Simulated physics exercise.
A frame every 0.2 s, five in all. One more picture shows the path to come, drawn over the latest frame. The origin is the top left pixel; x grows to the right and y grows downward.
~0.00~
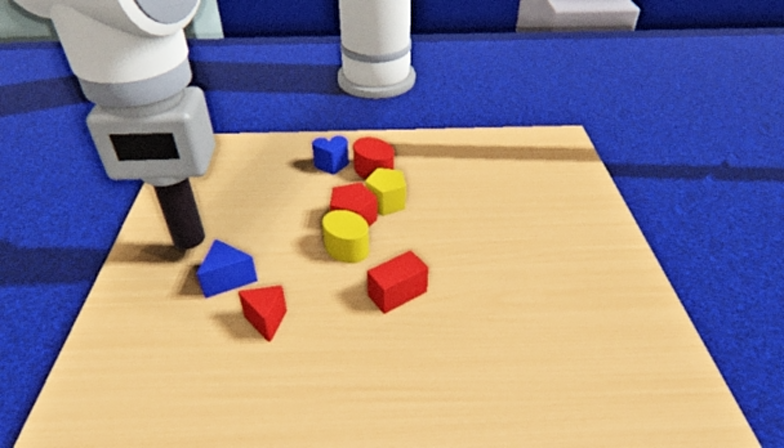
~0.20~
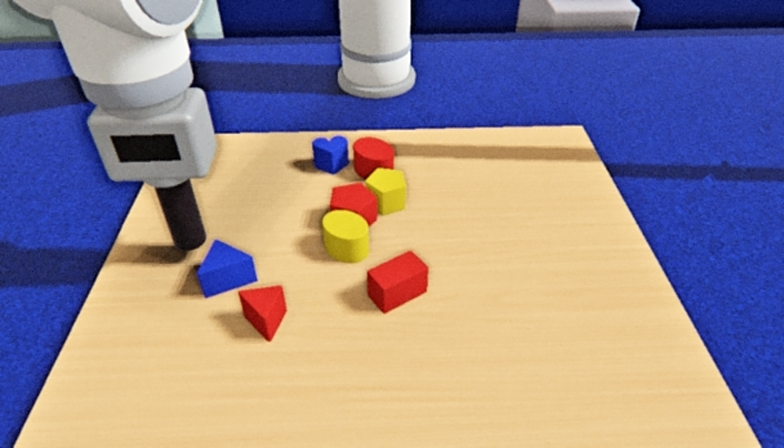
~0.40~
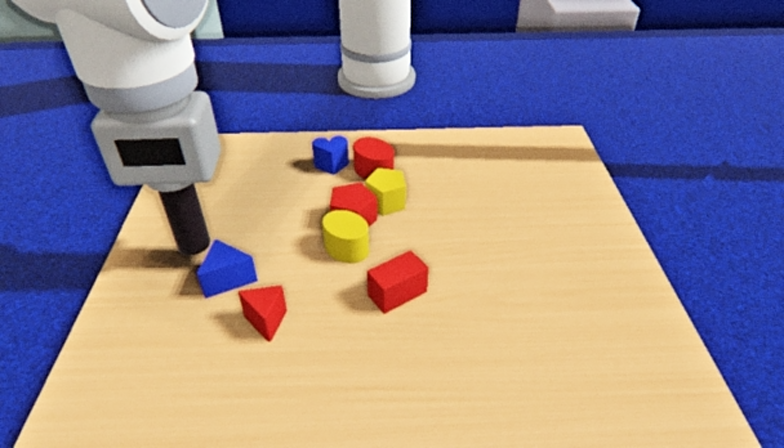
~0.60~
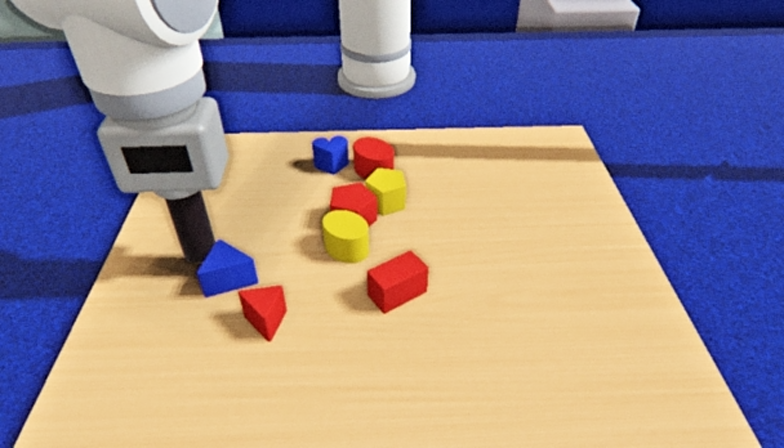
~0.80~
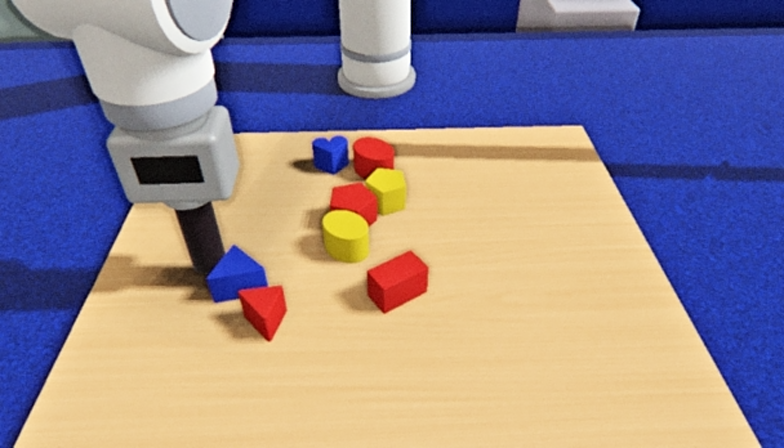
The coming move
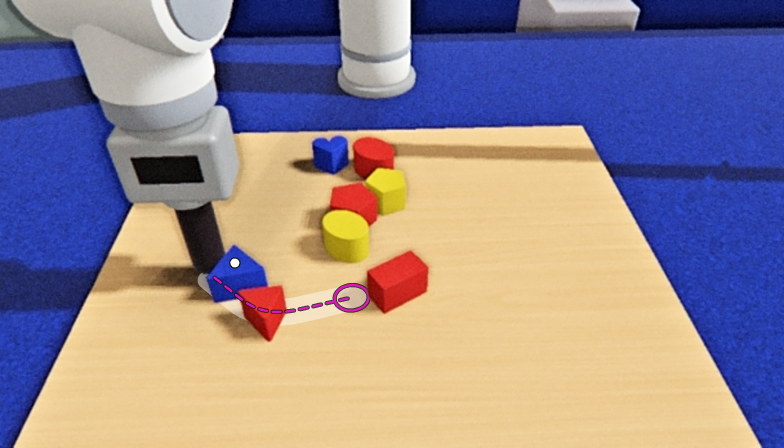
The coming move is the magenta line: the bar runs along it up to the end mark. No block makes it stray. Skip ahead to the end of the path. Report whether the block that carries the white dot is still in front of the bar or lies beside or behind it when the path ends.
It slides aside on the way.
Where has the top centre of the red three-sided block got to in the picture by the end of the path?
In the picture, it is at (288, 321).
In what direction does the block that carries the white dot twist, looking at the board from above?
Clockwise rotation.
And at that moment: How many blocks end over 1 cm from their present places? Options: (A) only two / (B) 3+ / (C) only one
Answer: A.
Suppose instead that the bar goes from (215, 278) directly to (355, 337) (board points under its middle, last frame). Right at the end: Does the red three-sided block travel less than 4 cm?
The answer is yes.
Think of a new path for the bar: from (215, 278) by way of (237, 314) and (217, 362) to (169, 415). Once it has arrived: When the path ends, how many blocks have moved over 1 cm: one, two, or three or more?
The push will move two blocks.
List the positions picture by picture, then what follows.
In the first picture, bar's lower end at (190, 240); blue three-sided block at (222, 256); red three-sided block at (261, 297); red oblong block at (398, 268).
In the second picture, bar at (191, 242); blocks still.
In the third picture, bar at (195, 246); blocks still.
In the fourth picture, bar at (201, 253); blocks still.
In the fifth picture, bar at (210, 264); blue three-sided block at (235, 263); red three-sided block at (261, 297); red oblong block at (398, 268).
Drawn move, from (215, 278) via (247, 303) and (298, 310), ending at (352, 298); the dot is on the blue three-sided block.
The first path, step by step. One third of the way, bar at (244, 289); blue three-sided block at (274, 284); red three-sided block at (272, 308).
Two thirds of the way, bar at (296, 295); blue three-sided block at (325, 296), turned 15° clockwise; red three-sided block at (288, 321).
At the end, bar at (351, 283); blue three-sided block at (349, 301), turned 50° clockwise; red three-sided block at (288, 321); red oblong block still.
